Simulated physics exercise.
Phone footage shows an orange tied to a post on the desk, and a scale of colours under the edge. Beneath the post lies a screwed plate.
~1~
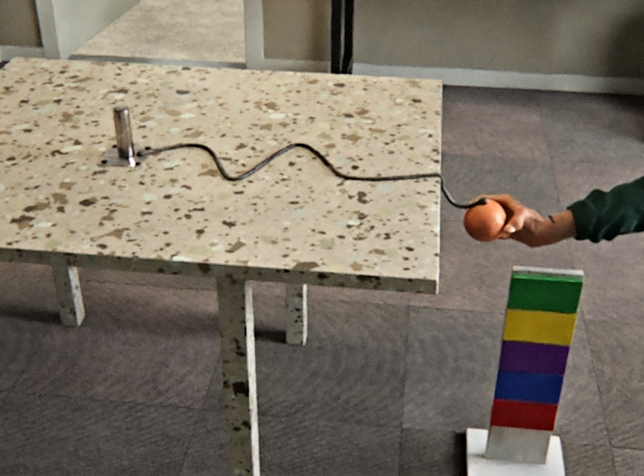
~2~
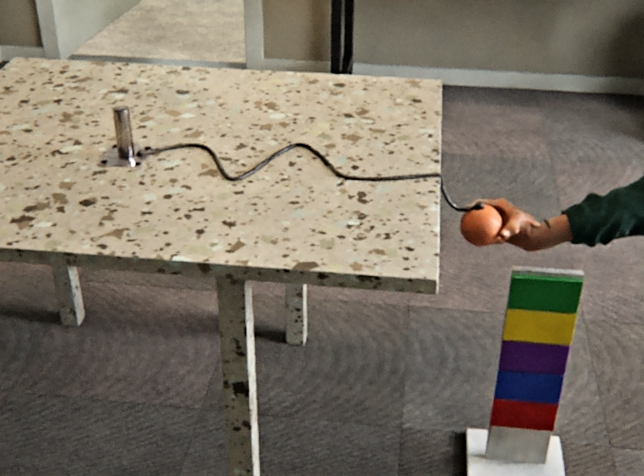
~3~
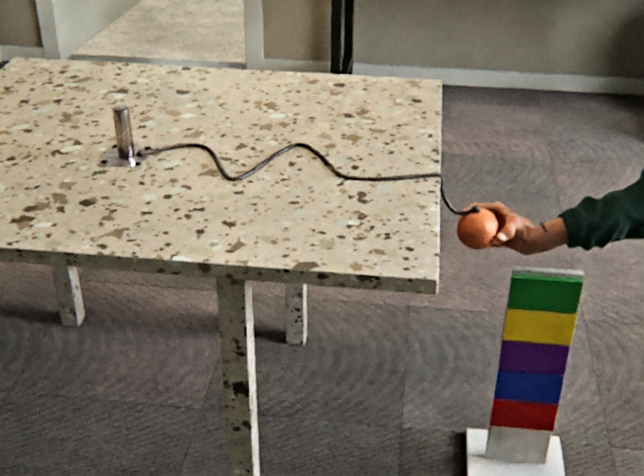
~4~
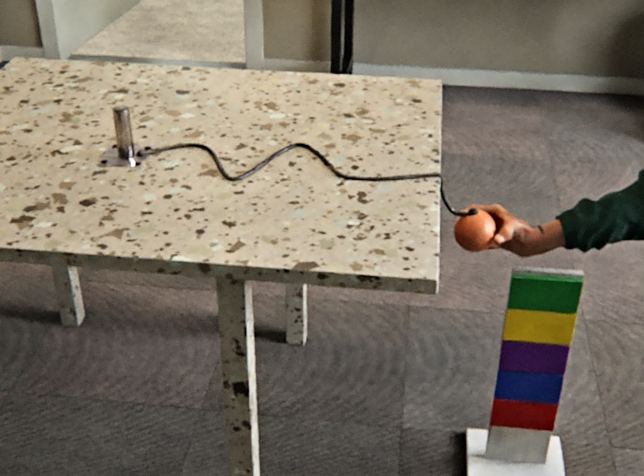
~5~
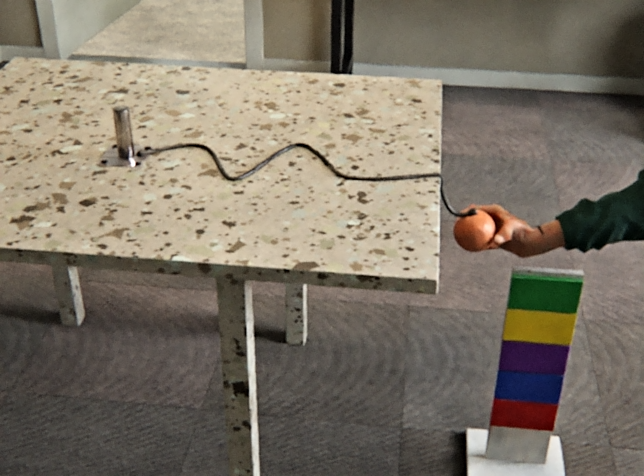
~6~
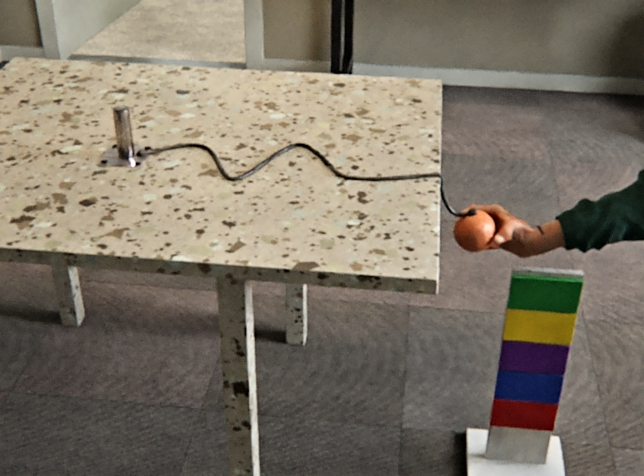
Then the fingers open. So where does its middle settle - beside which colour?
Beside purple.
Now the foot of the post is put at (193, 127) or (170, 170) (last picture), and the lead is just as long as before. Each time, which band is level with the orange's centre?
Result 1: Blue. Result 2: Blue.
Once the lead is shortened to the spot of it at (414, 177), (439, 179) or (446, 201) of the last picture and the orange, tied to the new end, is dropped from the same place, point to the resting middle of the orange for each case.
Try 1: (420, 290); try 2: (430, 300); try 3: (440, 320).
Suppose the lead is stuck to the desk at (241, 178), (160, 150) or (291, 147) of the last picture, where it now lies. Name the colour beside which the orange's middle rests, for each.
Yellow; purple; green.
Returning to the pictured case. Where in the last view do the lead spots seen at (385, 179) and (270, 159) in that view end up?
They finish close to (436, 239) and close to (341, 169).
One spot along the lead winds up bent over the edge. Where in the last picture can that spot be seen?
(328, 164).
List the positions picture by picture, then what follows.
Orange (485, 221); green (545, 296); yellow (539, 328); purple (534, 359); blue (529, 388); red (524, 416), in the first picture.
Orange (482, 226); lead through (179, 146) (224, 174) (281, 152) (331, 166) (411, 177), in the second picture.
Orange (477, 229), in the third picture.
Orange (475, 231); lead through (179, 146) (224, 174) (281, 152) (331, 166) (411, 177), in the fourth picture.
Orange (475, 231), in the fifth picture.
Orange (475, 231); lead through (179, 146) (224, 174) (281, 152) (331, 166) (411, 177), in the sixth picture.
Soon after, orange near (412, 341); level with purple.
After that, orange near (445, 350); level with purple.
In the end, orange near (430, 351); level with purple. The lead holds its middle at purple.
